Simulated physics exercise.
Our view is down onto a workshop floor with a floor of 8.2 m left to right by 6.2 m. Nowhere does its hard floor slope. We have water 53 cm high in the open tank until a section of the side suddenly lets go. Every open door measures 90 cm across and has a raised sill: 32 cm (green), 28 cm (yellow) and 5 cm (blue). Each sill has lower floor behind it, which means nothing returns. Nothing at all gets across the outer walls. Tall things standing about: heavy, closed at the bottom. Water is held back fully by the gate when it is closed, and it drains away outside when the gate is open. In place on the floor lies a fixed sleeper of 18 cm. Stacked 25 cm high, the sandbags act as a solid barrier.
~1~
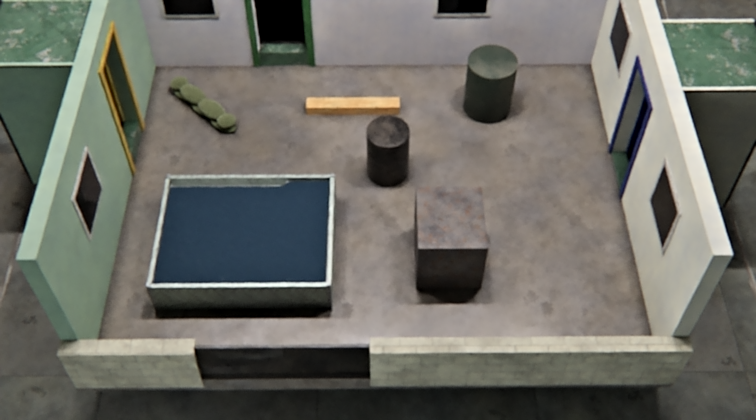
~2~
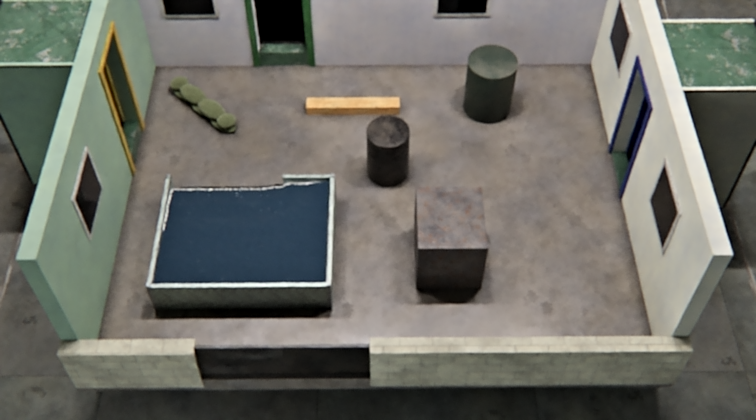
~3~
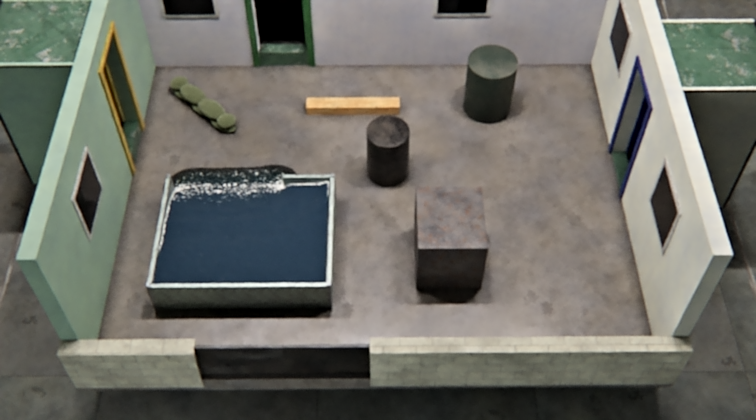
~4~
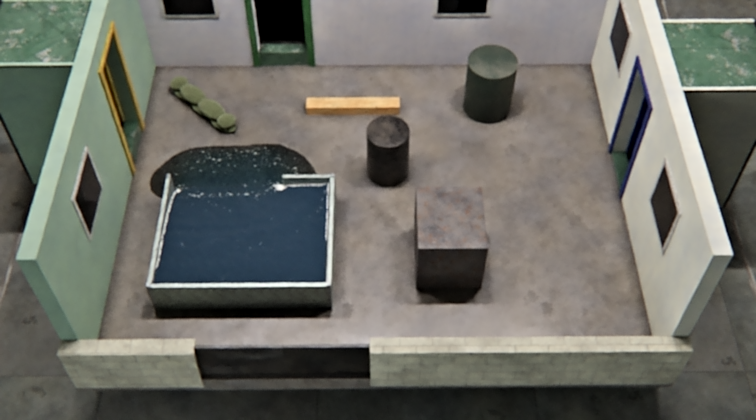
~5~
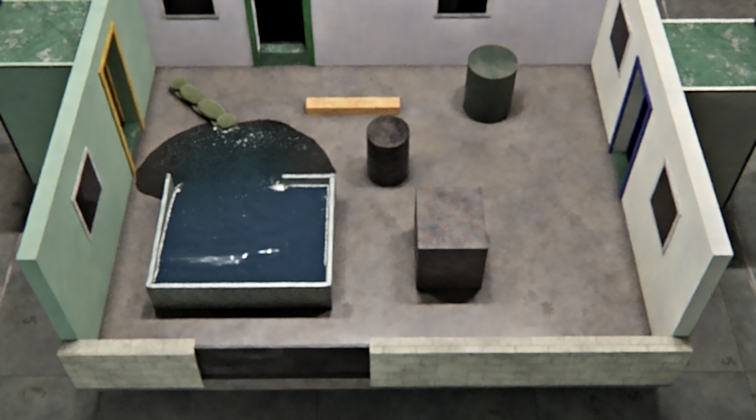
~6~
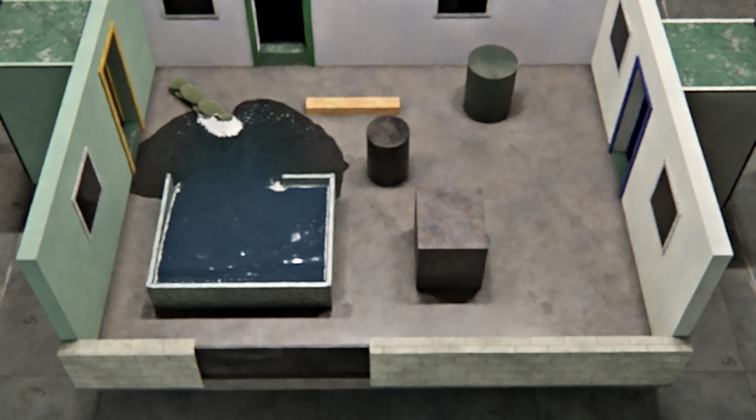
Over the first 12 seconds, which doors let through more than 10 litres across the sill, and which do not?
Sorted by door: Green door lets through less or equal, yellow door lets through less or equal, blue door lets through more.
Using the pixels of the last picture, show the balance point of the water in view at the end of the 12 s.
It lies at roughly (382, 205) in pixels.
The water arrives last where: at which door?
That's the blue one.
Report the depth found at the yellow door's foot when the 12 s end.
The depth there is around 6.0 cm.
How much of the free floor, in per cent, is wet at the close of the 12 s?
Covered: Roughly 95 %.
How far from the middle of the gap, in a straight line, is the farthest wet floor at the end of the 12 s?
Some 7.2 metres from the gap.
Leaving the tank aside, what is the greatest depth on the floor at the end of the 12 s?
Depth: Approx. 11 cm.
A moment later water covers 20 % of the floor and is deepest (32 cm) near (235, 134); green door 27 cm at the sill, 0 L in, yellow door 10 cm at the sill, 0 L in, blue door not reached.
Soon after water covers 25 % of the floor and is deepest (46 cm) near (156, 70); green door 26 cm at the sill, 0 L in, yellow door 21 cm at the sill, 0 L in, blue door not reached.
Next water covers 40 % of the floor and is deepest (29 cm) near (205, 127); green door 23 cm at the sill, 0 L in, yellow door 21 cm at the sill, 0 L in, blue door not reached.
Later on water covers 80 % of the floor and is deepest (17 cm) near (96, 354); green door 10 cm at the sill, 0 L in, yellow door 11 cm at the sill, 0 L in, blue door 10 cm at the sill, 18 L in.
At the end water covers 95 % of the floor and is deepest (11 cm) near (593, 362); green door 5 cm at the sill, 0 L in, yellow door 6 cm at the sill, 0 L in, blue door 6 cm at the sill, 39 L in.
